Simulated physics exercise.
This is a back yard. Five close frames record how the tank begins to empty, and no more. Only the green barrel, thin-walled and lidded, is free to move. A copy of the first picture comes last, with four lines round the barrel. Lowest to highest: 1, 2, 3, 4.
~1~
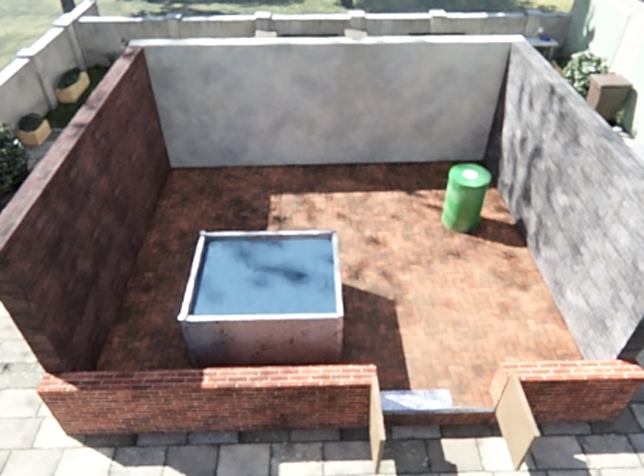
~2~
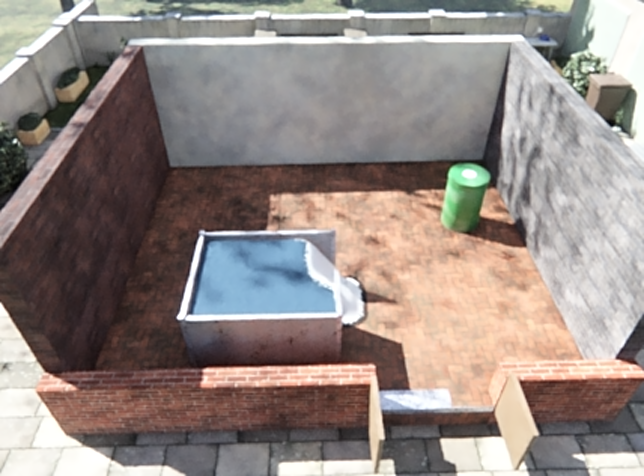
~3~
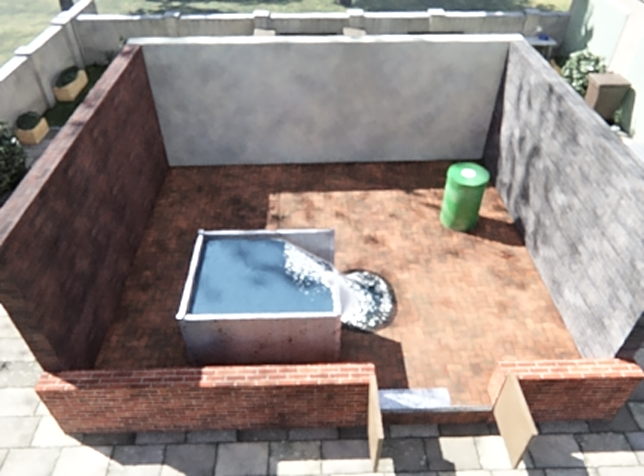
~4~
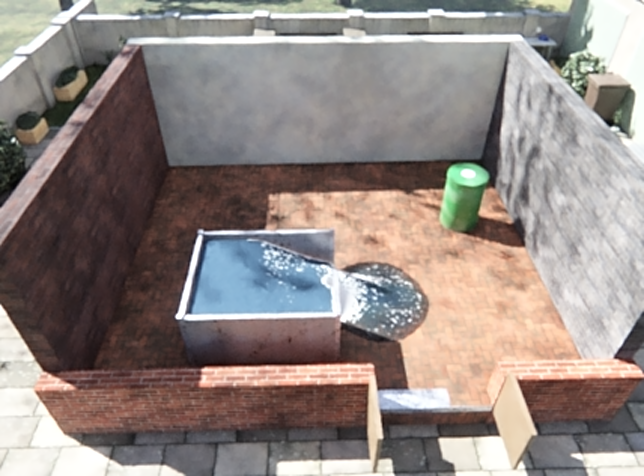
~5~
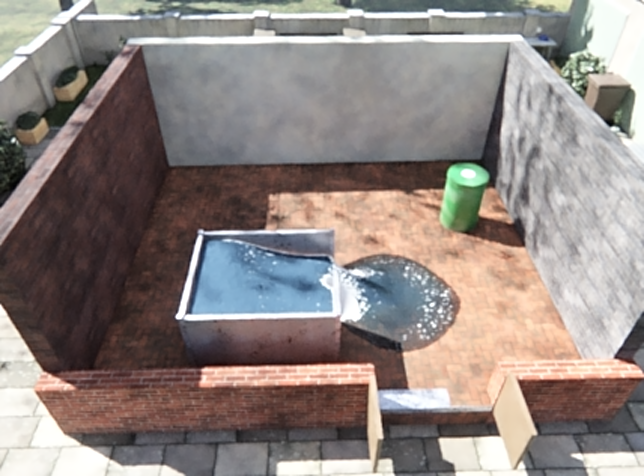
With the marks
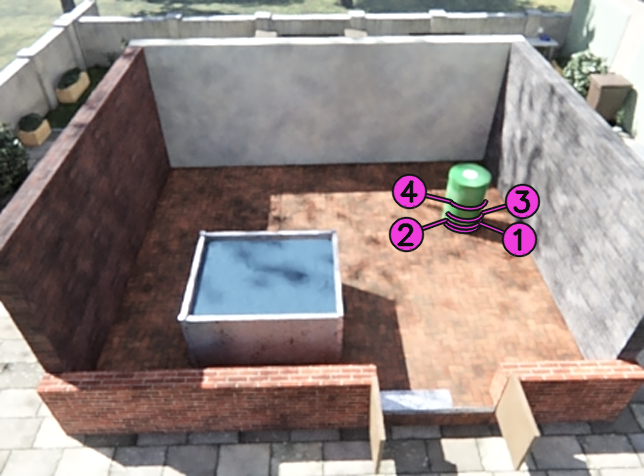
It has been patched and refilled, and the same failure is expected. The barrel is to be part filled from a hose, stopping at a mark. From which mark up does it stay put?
The answer is level 3.
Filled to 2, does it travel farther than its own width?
Yes, clearly.
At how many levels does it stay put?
Two of them.
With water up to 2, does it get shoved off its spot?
Yes, that goes wrong.
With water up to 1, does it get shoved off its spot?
Yes, that goes wrong.
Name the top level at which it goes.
The answer is 2.
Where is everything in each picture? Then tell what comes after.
Lid of the green barrel at (471, 175); tank full, its middle at (266, 276); open gate at (437, 366).
Water covers 1 % of the ground and is seen nearest the barrel at (357, 287).
Water covers 3 % of the ground and is seen nearest the barrel at (372, 274).
Water covers 5 % of the ground and is seen nearest the barrel at (393, 270).
Lid of the green barrel at (469, 174); water covers 8 % of the ground and is seen nearest the barrel at (418, 267).
On the marked copy, 1 at (465, 231); 2 at (466, 227); 3 at (468, 220); 4 at (471, 208); from the bottom up 1, 2, 3, 4.
Choosing 1, it is pushed about 7 times its own width away.
Choosing 2, it is pushed about 3 times its own width away.
Choosing 3, it does not move.
Choosing 4, it does not move.
